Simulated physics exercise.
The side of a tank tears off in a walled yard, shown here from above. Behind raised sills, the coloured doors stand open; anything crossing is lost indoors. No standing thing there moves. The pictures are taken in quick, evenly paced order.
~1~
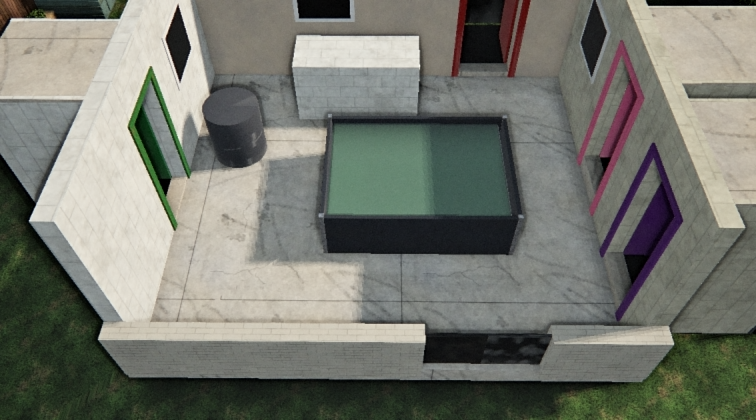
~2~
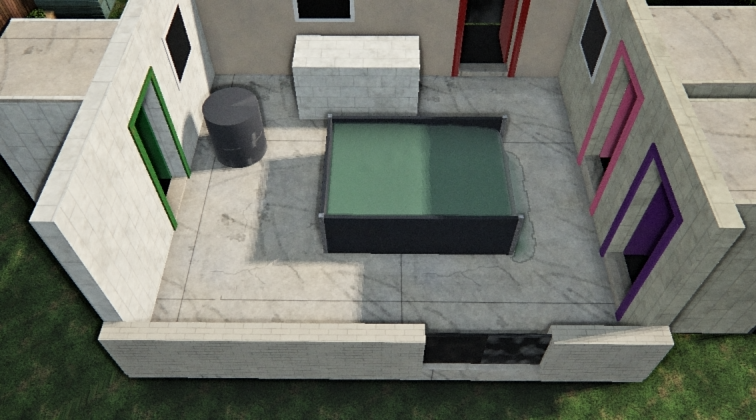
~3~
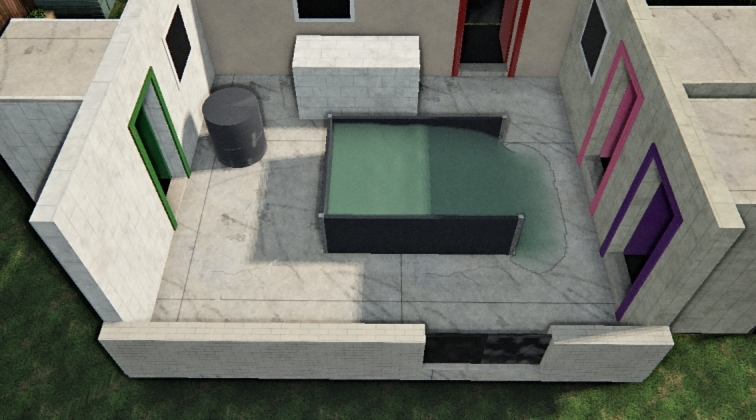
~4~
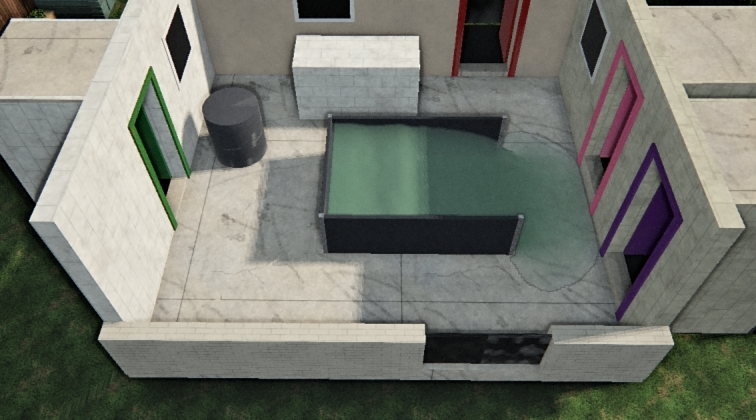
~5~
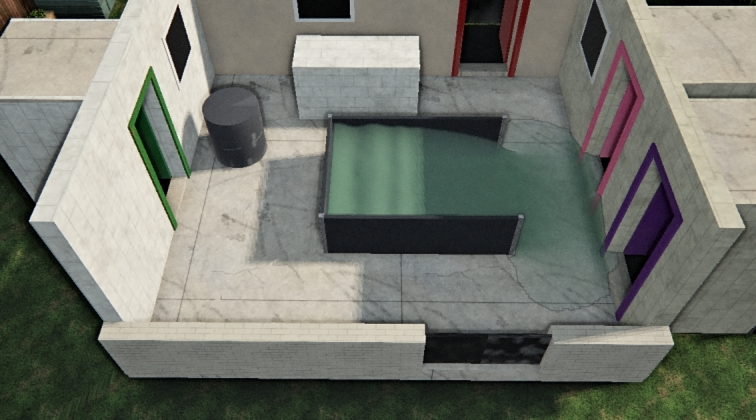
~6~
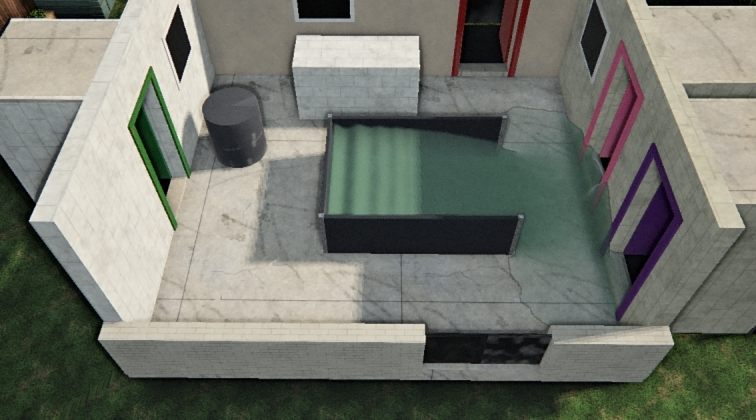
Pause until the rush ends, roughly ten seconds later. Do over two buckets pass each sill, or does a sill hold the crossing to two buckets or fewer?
The red door passes over two; the purple door passes over two; the green door passes over two; the pink door passes over two.
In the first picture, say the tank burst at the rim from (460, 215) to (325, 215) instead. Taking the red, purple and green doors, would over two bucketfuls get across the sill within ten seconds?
Door by door, the red door crosses the threshold, then the purple door crosses the threshold, then the green door crosses the threshold.
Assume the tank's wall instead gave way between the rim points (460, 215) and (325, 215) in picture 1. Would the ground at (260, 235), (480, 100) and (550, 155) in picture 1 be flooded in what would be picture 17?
Going in your order, I'd say still bare, then still bare, then still bare.
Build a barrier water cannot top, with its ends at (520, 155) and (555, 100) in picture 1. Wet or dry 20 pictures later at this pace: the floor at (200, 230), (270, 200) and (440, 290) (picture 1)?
Taking the three spots in turn, they are unwetted, unwetted and inundated.
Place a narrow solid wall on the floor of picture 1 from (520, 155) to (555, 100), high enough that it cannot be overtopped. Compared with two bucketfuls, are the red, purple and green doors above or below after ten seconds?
So here's the picture: Red doesn't get there, purple gets past it, and green gets past it.
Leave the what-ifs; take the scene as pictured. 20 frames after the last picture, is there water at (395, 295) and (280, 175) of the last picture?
Result, in the order given: Wetted / not wetted.
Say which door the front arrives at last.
That is the green one.
A moment on, water covers 20 % of the floor; the red door not reached, the purple door over two buckets in, the green door not reached, the pink door far over two buckets in.
Next, water covers 35 % of the floor; the red door under two buckets in, the purple door over two buckets in, the green door not reached, the pink door far over two buckets in.
Then, water covers 70 % of the floor; the red door over two buckets in, the purple door far over two buckets in, the green door not reached, the pink door far over two buckets in.
Later, water covers 90 % of the floor; the red door far over two buckets in, the purple door far over two buckets in, the green door under two buckets in, the pink door far over two buckets in.
In the end, water covers 100 % of the floor; the red door far over two buckets in, the purple door far over two buckets in, the green door far over two buckets in, the pink door far over two buckets in.
